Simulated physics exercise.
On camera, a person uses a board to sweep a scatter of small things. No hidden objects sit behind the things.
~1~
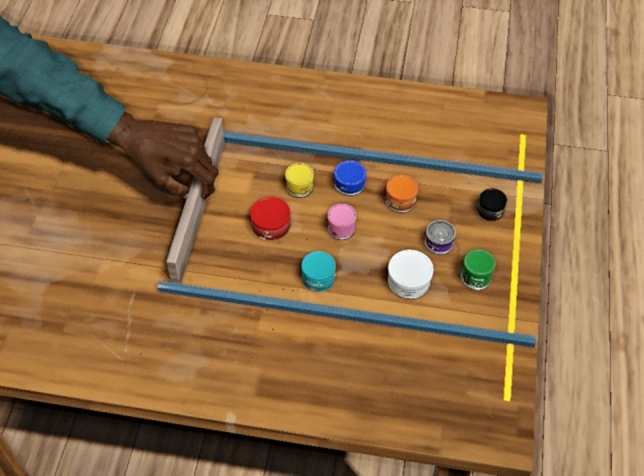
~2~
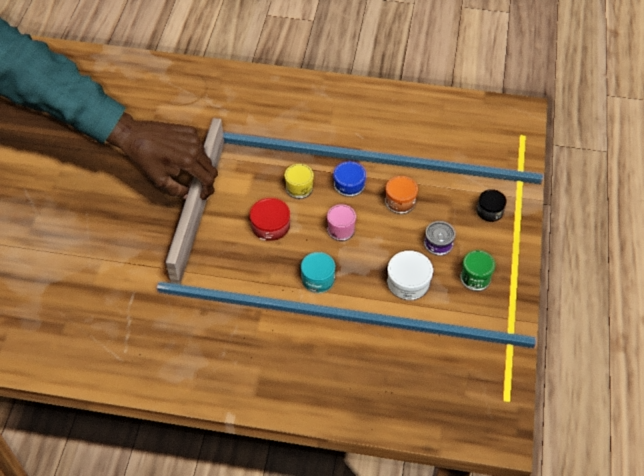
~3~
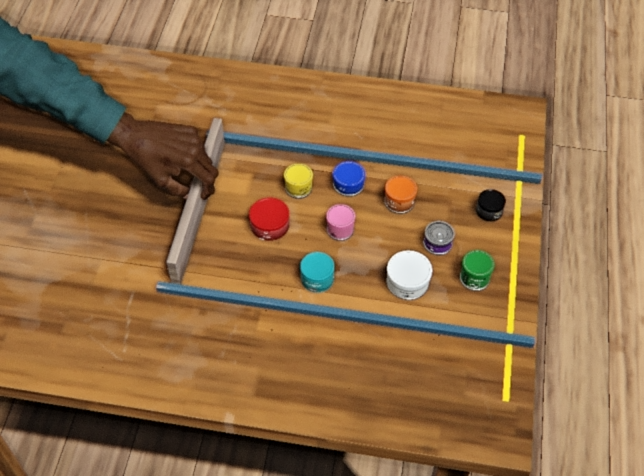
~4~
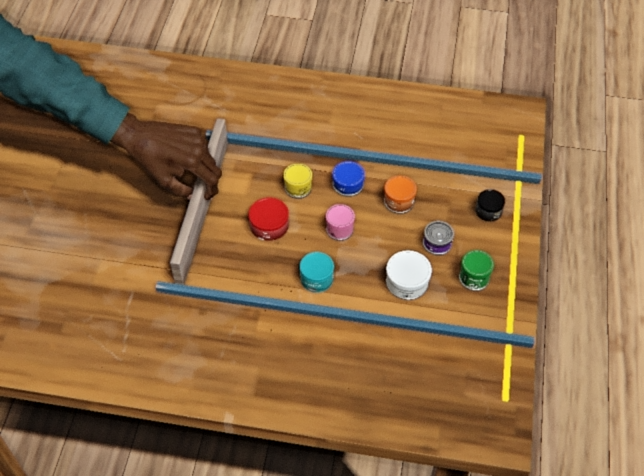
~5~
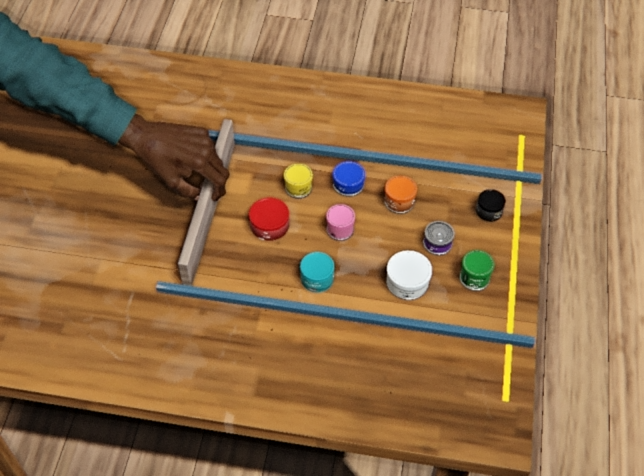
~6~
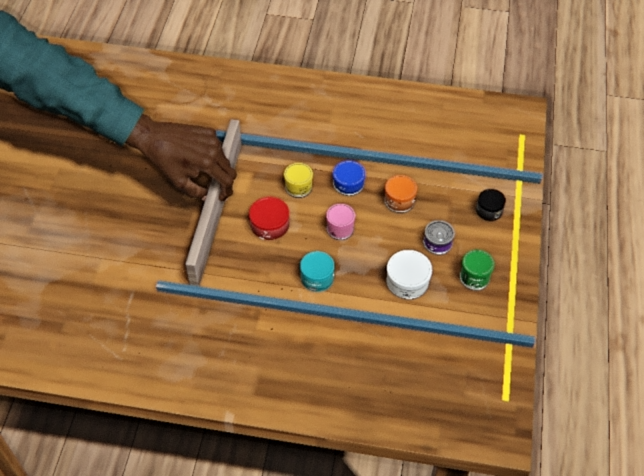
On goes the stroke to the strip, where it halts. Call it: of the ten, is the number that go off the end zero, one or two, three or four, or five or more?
Five or more go off.
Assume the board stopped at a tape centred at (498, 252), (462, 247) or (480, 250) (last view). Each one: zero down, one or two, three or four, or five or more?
First three or four, next no fall at all, finally just one or two.
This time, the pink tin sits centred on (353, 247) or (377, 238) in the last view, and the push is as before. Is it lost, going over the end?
In turn it holds its place, then goes down.
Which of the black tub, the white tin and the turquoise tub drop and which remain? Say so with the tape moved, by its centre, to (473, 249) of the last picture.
Black tub goes off, white tin stays put, turquoise tub stays put.
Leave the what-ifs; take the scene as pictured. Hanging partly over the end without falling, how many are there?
The count would be 4.
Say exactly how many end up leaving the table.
That would be exactly 6.
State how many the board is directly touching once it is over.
The count in contact is 4.
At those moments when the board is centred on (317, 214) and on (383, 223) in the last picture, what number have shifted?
By the first moment it's 5, by the second it's 8.
Early on, none off yet; black tub at rest near (491, 205); green tin at rest near (477, 270); purple tin at rest near (439, 238).
A while later, none off yet; black tub moving near (499, 205); green tin travelled about its own width near (500, 266); purple tin travelled about its own width near (476, 242).
Finally, the number that fall off is five or more; lost, pink tin, orange pot, white tin, purple tin, green tin and black tub.
